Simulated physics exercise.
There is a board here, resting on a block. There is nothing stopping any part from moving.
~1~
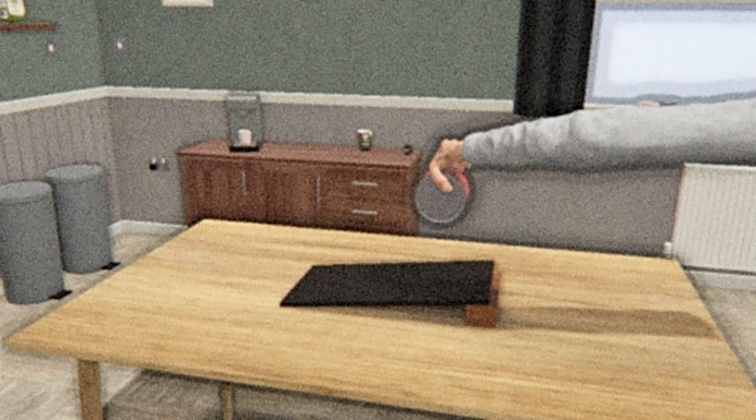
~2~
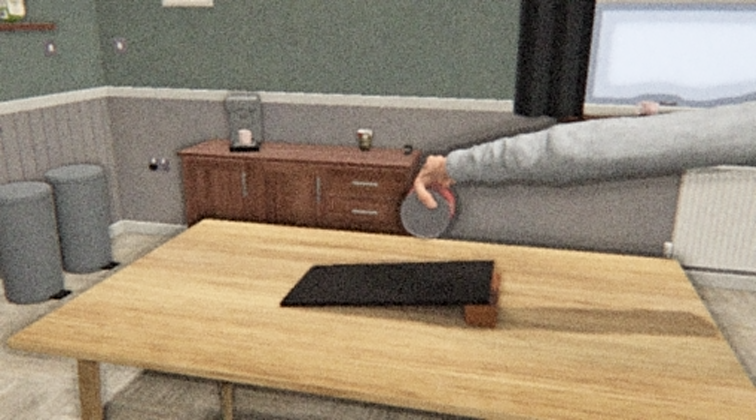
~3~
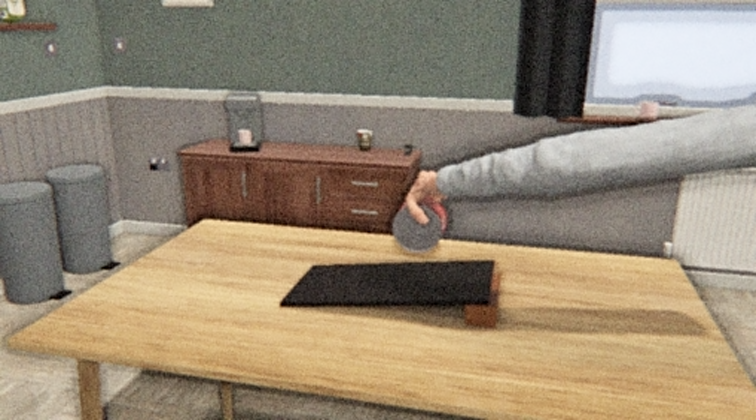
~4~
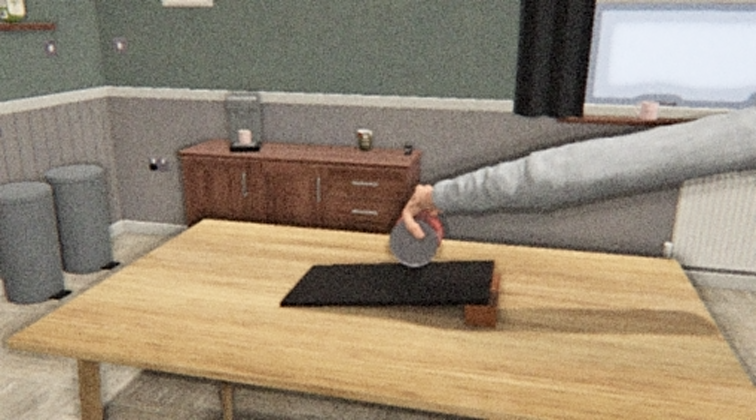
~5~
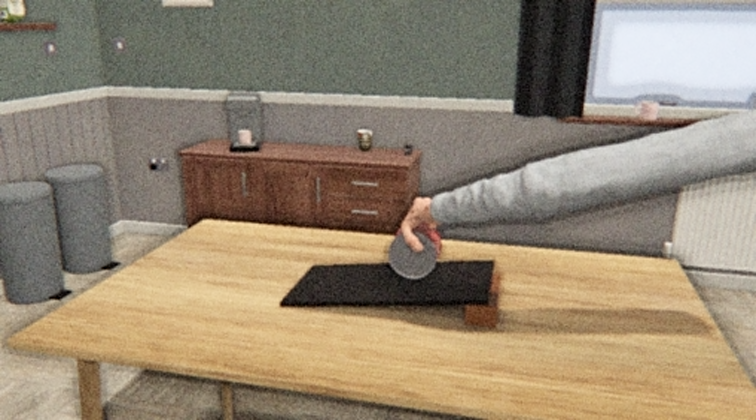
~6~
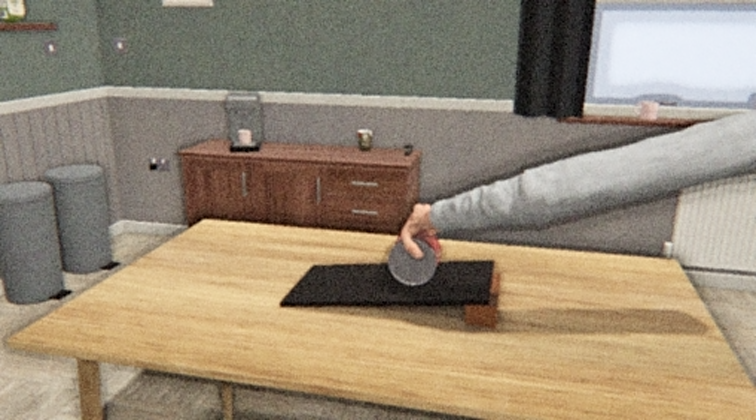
A hand lowers a round object onto the tilted black board and keeps holding it.
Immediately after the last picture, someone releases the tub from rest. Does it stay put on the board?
It makes for the bottom.
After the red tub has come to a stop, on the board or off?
Once it settles, it is off the top.
Then, 0.90 s later than the last frame, red tub moved well along near (319, 260).
Then, 1.40 s later than the last frame, red tub now off the board.
Then, 1.90 s later than the last frame, things are still on the move.
Then, 2.20 s later than the last frame, as before.
When it is over, off the board, red tub. The red tub goes downhill.
